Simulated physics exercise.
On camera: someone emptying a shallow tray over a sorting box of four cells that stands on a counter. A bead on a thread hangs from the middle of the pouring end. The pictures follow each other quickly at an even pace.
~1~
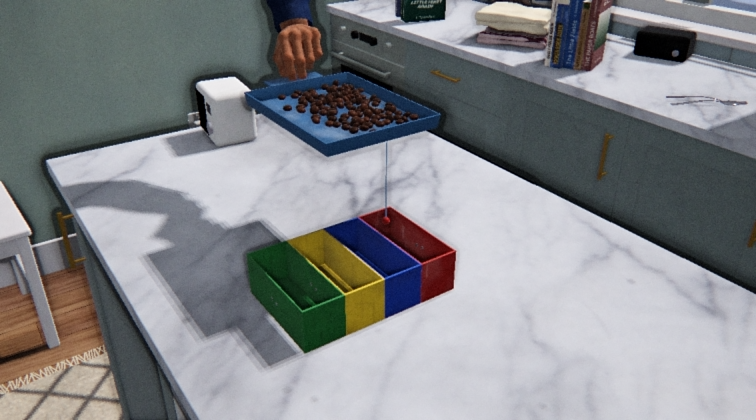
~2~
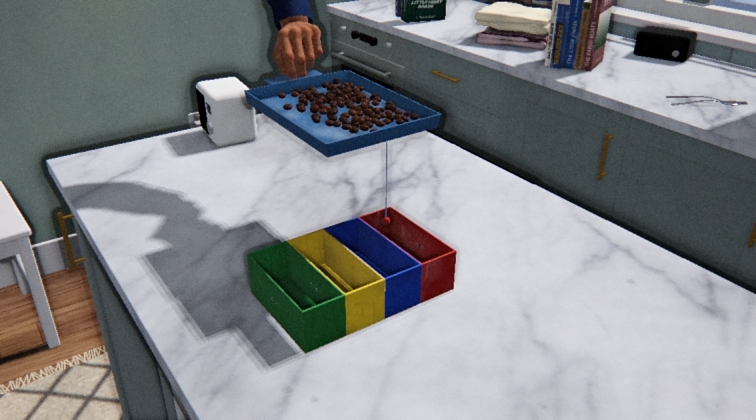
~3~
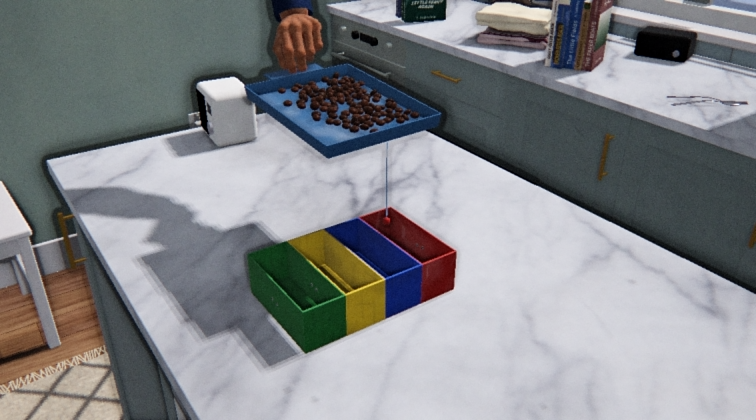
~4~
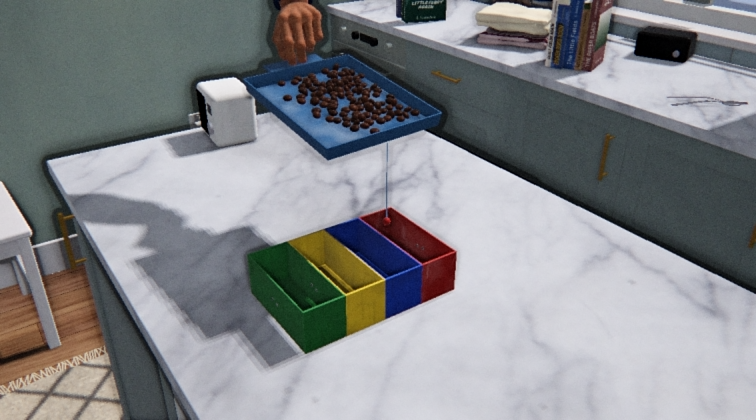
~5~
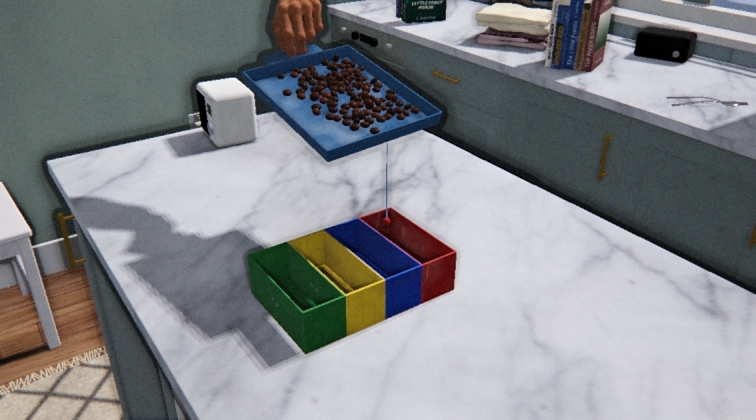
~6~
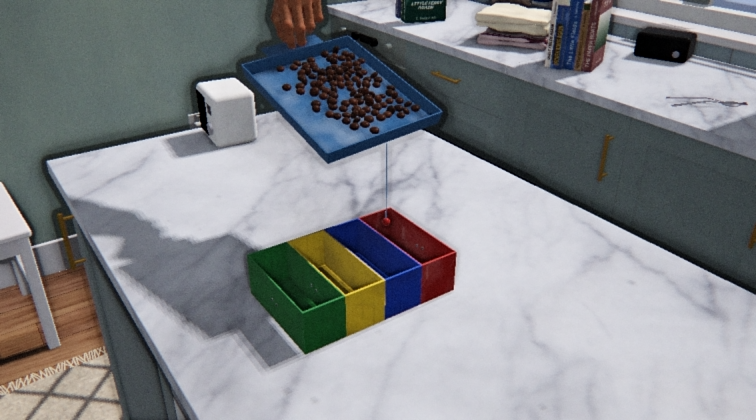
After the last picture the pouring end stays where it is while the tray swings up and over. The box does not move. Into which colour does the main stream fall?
The yellow one ends fullest.
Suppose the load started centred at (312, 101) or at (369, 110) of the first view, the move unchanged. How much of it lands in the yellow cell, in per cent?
Roughly 70 per cent, and 50 per cent.
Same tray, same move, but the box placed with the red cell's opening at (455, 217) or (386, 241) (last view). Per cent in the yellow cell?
Near 10 % and 10 %.
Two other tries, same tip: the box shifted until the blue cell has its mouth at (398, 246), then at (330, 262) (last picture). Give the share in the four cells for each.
In turn 100 and 90 in a hundred.
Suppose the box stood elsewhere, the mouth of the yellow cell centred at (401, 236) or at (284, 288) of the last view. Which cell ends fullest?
In turn: The green cell; the red one.
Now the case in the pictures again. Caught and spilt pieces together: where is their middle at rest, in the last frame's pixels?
Around (351, 294).
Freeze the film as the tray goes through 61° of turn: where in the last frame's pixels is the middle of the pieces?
Roughly at (353, 129).
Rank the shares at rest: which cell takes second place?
It is blue.
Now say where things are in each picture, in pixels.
In the first picture, corners of the pouring end at (327, 142) and (438, 114), level; middle of the load at (340, 105), flat chocolate drops; bead on its thread at (386, 221); green cell at (324, 320); yellow cell at (365, 303); blue cell at (403, 287); red cell at (438, 273).
In the second picture, corners of the pouring end at (327, 143) and (438, 114), level; middle of the load at (341, 104).
In the third picture, corners of the pouring end at (328, 144) and (438, 113), tipped barely, lowest at the left corner; middle of the load at (341, 101).
In the fourth picture, corners of the pouring end at (328, 147) and (439, 113), tipped a little, lowest at the left corner; middle of the load at (341, 96).
In the fifth picture, corners of the pouring end at (328, 149) and (439, 112), tipped a little, lowest at the left corner; middle of the load at (341, 90).
In the sixth picture, corners of the pouring end at (328, 151) and (439, 111), tipped clearly, lowest at the left corner; middle of the load at (341, 85); green cell at (325, 321); yellow cell at (365, 304); blue cell at (403, 288); red cell at (438, 274).
Soon, tray tipped steeply; nearly all on the tray; a small part falling or outside the box.
A while on, tray tipped past a quarter turn; about a quarter on the tray; about a third in the yellow cell; about a quarter in the blue cell; a stray few in the green cell; about a quarter falling or outside the box.
Towards the end, tray tipped past a quarter turn; about two thirds in the yellow cell; about a third in the blue cell; a stray few in the green cell; a stray few in the red cell.
Finally, tray tipped past a quarter turn; about two thirds in the yellow cell; about a third in the blue cell; a stray few in the green cell; a stray few in the red cell.
